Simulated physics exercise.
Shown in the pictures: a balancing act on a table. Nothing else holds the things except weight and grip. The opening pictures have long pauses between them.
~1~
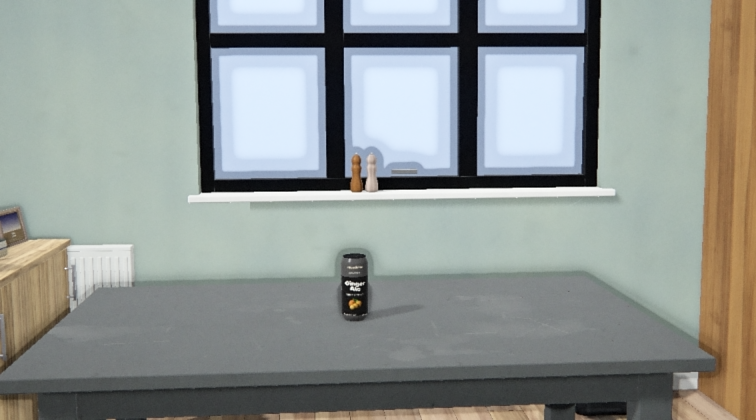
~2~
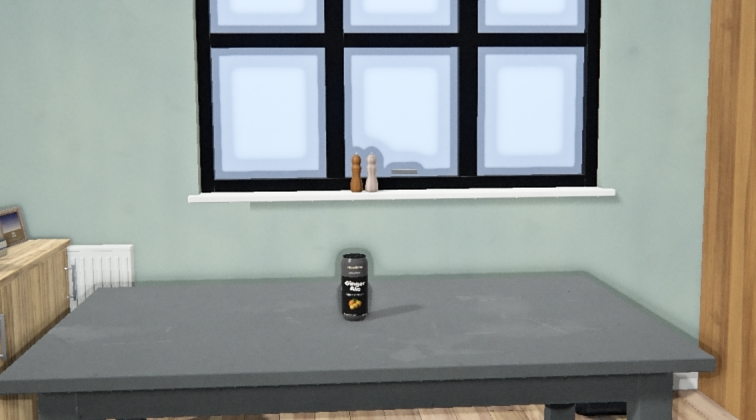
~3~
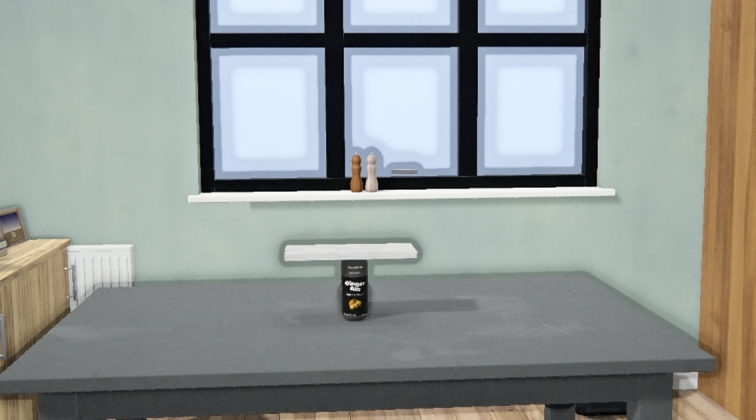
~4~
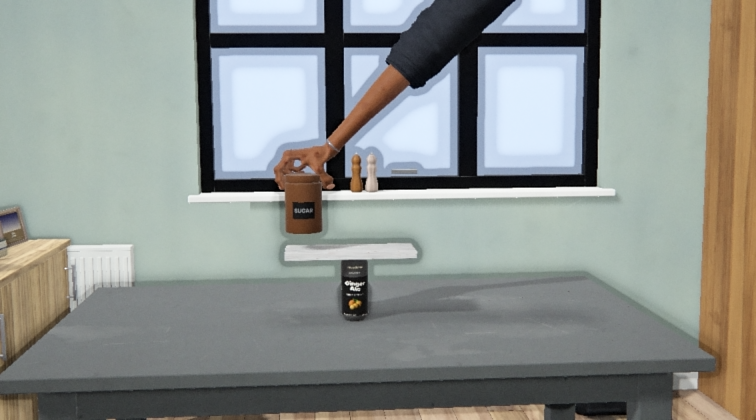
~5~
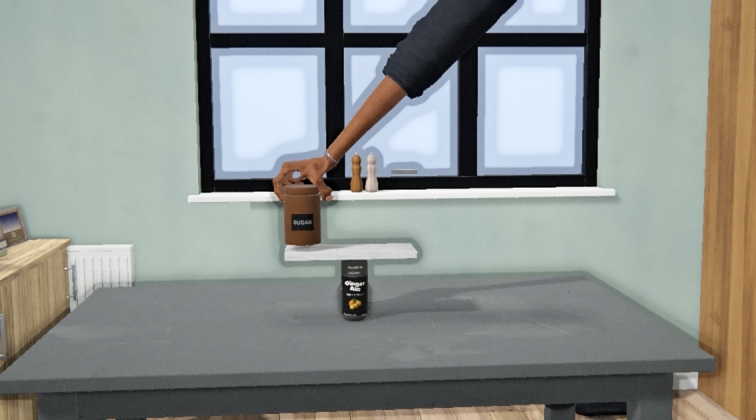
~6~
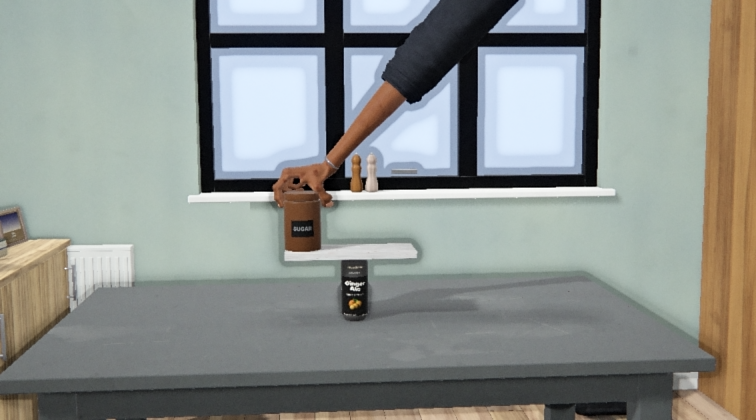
An arm in a dark sleeve reaches in from the upper right over a grey table, seen from a fixed, front-on view in a green-walled room with a black-framed window. A black can stands mid-table, and brown and pale shakers sit on the white sill behind. A white board appears across the can, then the hand lowers a brown jar onto its left end, still gripping it.
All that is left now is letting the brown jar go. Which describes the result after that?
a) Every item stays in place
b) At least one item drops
The answer is b.
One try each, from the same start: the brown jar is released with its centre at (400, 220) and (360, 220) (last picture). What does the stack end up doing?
In the first try it breaks down, then in the second try it remains standing.
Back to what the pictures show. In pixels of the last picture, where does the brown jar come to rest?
Around (252, 302).
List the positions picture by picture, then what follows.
In the first picture, the last thing is not in view yet.
In the second picture, the last thing is not in view yet.
In the third picture, the last thing is not in view yet; white board (350, 252).
The fourth picture shows on its way; brown jar (303, 203); white board (350, 252).
The fifth picture shows on its way; brown jar (302, 214); white board (350, 252).
The sixth picture shows set down, still held; brown jar (303, 221); white board (350, 252).
Then, 0.30 s on from there, brown jar now fallen; white board turned 39° from how it was put.
Then, 0.40 s on from there, white board turned 74° from how it was put.
Then, 0.70 s on from there, white board on its side.
Then, 1.00 s on from there, white board now fallen.
In the end, fallen, white board and brown jar; black can unmoved. At the end, from the last picture's camera, brown jar near (252, 302). The stack comes apart.
